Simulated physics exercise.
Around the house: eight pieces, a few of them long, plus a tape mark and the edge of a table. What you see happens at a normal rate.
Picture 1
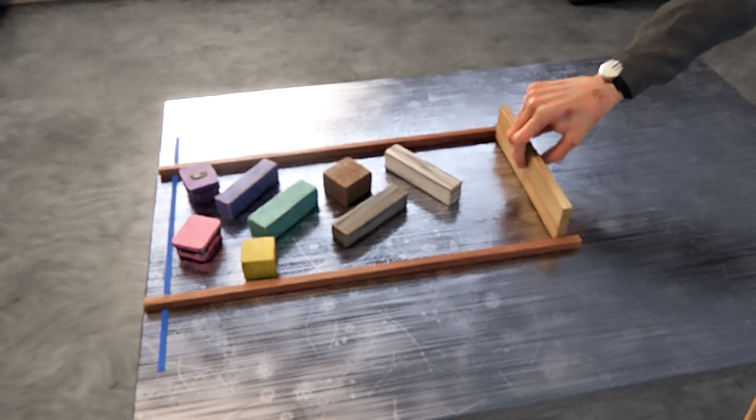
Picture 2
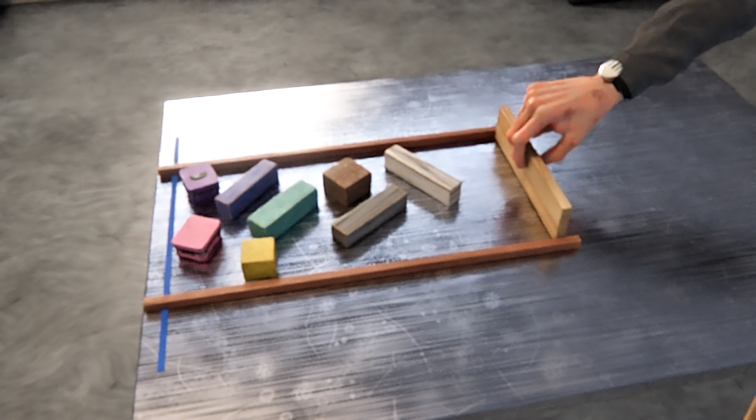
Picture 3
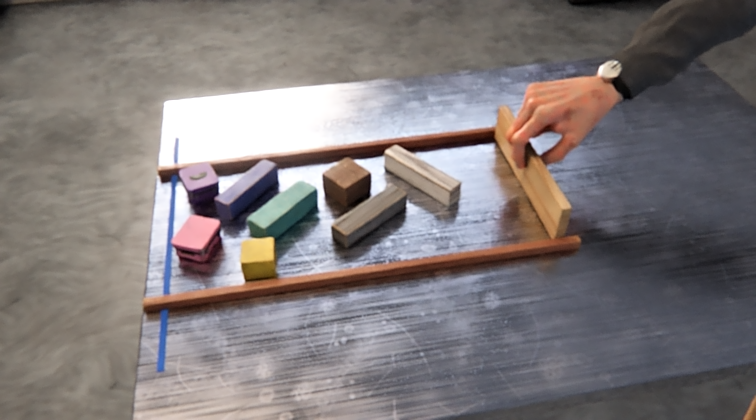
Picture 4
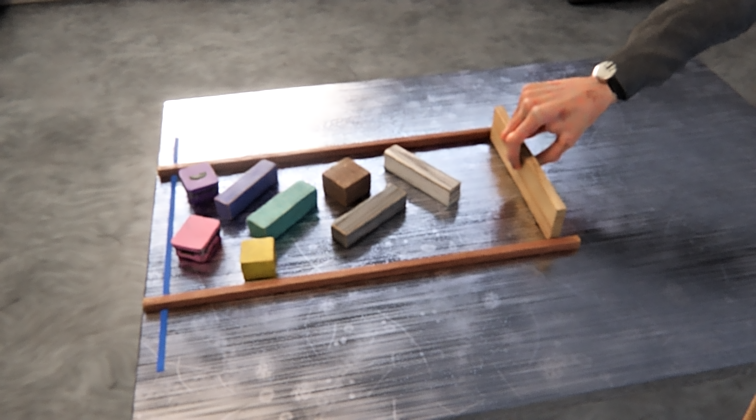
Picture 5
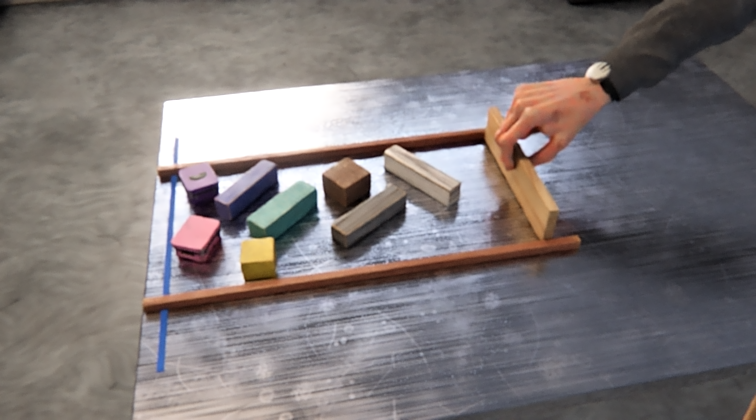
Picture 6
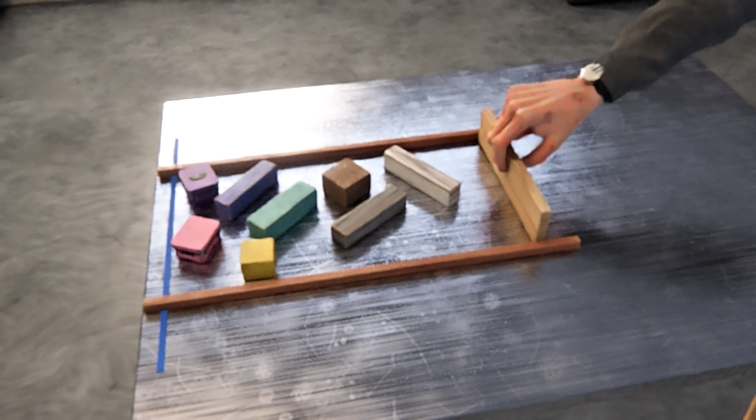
A hand with a wristwatch and dark sleeve grips a wooden board at the right of a shiny dark table, seen from above at an angle. Between two reddish-brown rails lie purple and pink pieces near blue tape at left, blue and turquoise bars, a yellow block, a brown block, and grey and whitish sticks. The hand slides the board slightly left; the pieces and camera stay still.
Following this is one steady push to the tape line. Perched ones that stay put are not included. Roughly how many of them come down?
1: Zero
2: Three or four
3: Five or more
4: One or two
Five or more (3).
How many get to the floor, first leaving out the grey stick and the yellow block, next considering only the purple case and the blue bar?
First 5, then 5.
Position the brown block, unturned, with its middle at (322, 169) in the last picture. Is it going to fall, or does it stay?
Result: It comes off.
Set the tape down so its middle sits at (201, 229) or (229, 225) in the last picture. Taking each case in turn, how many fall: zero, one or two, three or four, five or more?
3 or 4; just one or two.
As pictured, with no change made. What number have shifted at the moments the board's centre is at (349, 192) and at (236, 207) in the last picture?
That gives 4 for the first and 8 for the second.
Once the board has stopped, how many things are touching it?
1 in contact.
Soon after, none off yet; pink case at rest near (198, 241); purple case at rest near (200, 185); blue bar at rest near (248, 190).
Then, none off yet; pink case at rest near (198, 241); purple case at rest near (200, 185); blue bar moving near (239, 187).
Further on, none off yet; pink case moved about its own width near (148, 260); purple case tipped a little near (146, 183); blue bar moved about its own width near (163, 192).
At rest, the number that fall off is five or more; fallen, grey stick, brown block, turquoise bar, yellow block, blue bar, purple case and pink case.
